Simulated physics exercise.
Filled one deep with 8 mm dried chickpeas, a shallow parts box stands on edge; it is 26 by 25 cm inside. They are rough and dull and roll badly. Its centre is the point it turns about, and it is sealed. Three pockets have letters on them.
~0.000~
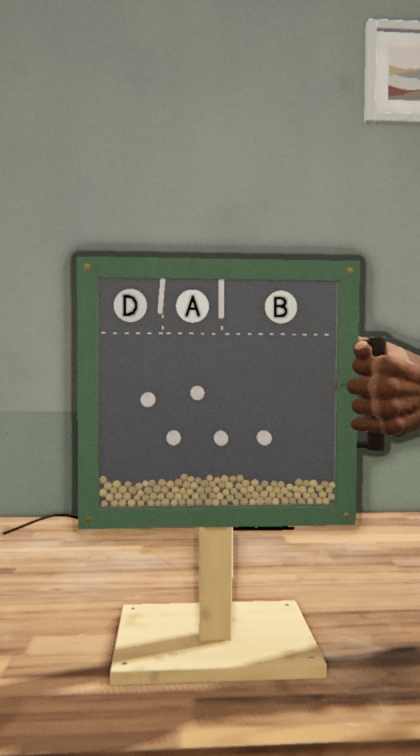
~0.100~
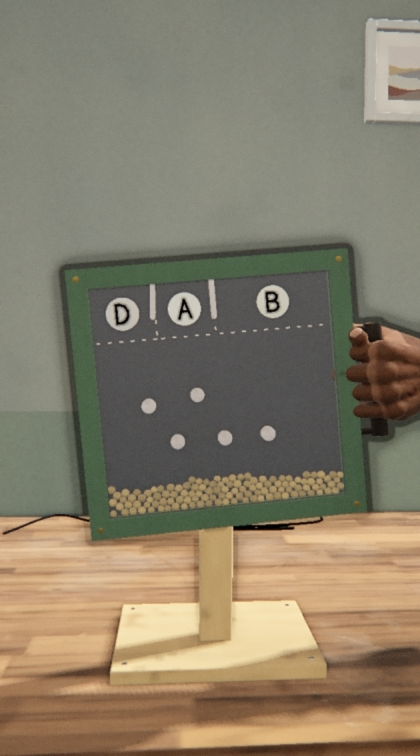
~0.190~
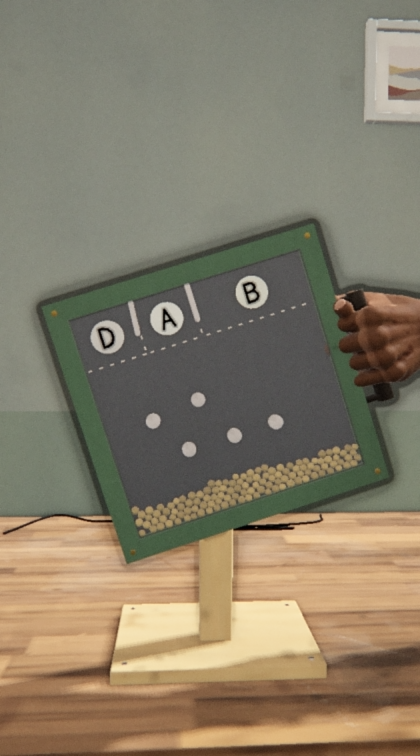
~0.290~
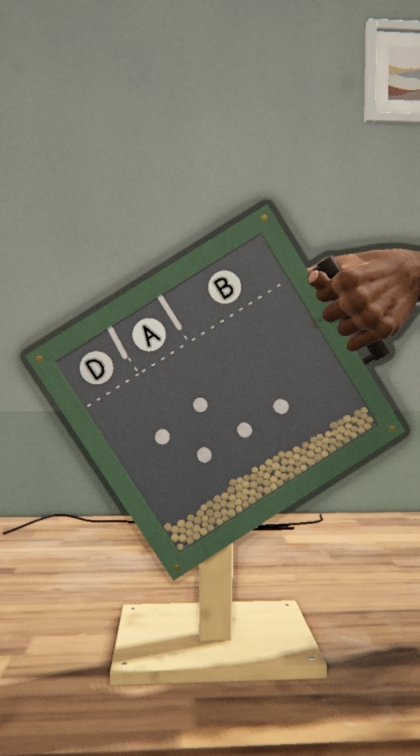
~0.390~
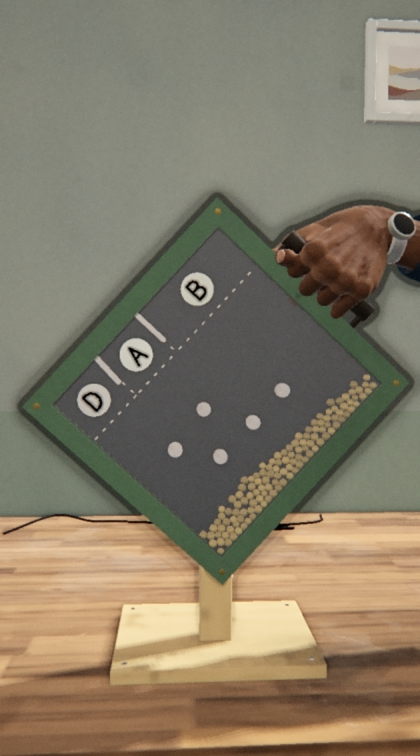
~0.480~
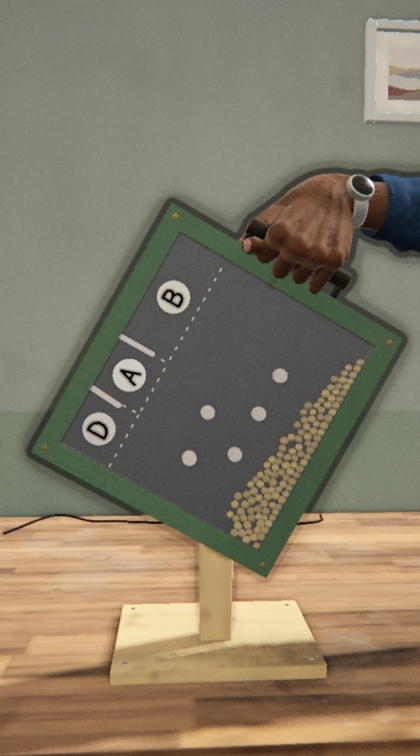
A green-framed box on a wooden stand was turned steadily anticlockwise by a hand gripping its right side, well past a diagonal, while the chickpeas inside shifted and bunched along its sloping lower edge.
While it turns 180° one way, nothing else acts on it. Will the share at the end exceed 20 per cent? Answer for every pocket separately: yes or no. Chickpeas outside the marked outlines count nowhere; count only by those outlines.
Separately, pocket A yes, pocket B no, pocket D yes.
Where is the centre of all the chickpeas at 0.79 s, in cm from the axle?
Roughly 9 centimetres to the right and 6 centimetres below.
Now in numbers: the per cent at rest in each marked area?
Pocket A: 35; pocket B: 0; pocket D: 50.
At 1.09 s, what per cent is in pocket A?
Roughly 0 per cent.
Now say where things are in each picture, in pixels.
In the first picture, level; about 120 chickpeas; load centre (218, 492); top chickpea (184, 478); A (192, 306), B (281, 307), D (130, 305).
In the second picture, turned 5° anticlockwise; load centre (227, 492); top chickpea (321, 475); 5 fixed pegs, one at (178, 442).
In the third picture, turned 18° anticlockwise; load centre (248, 488); top chickpea (355, 447); wall ends (138, 334), (198, 319).
In the fourth picture, turned 33° anticlockwise; load centre (270, 477); top chickpea (365, 410).
In the fifth picture, turned 47° anticlockwise; load centre (284, 467); top chickpea (367, 378).
In the sixth picture, turned 61° anticlockwise; load centre (289, 462); top chickpea (360, 363); A (129, 375), B (174, 297), D (99, 429).
After 0.79 s, it stands 107° anticlockwise; the chickpeas' middle is 9 cm right of and 6 cm below the centre; D 5 %.
After 1.09 s, it stands 151° anticlockwise; the chickpeas' middle is 7 cm right of and 9 cm below the centre; D 40 %.
After 1.36 s, it stands 180° anticlockwise; the chickpeas' middle is 9 cm right of and 8 cm below the centre; A 20 %, D 50 %.
Settled by 2.2 s, it stands 180° anticlockwise; A 35 %, B 0 %, D 50 %, elsewhere 15 %.
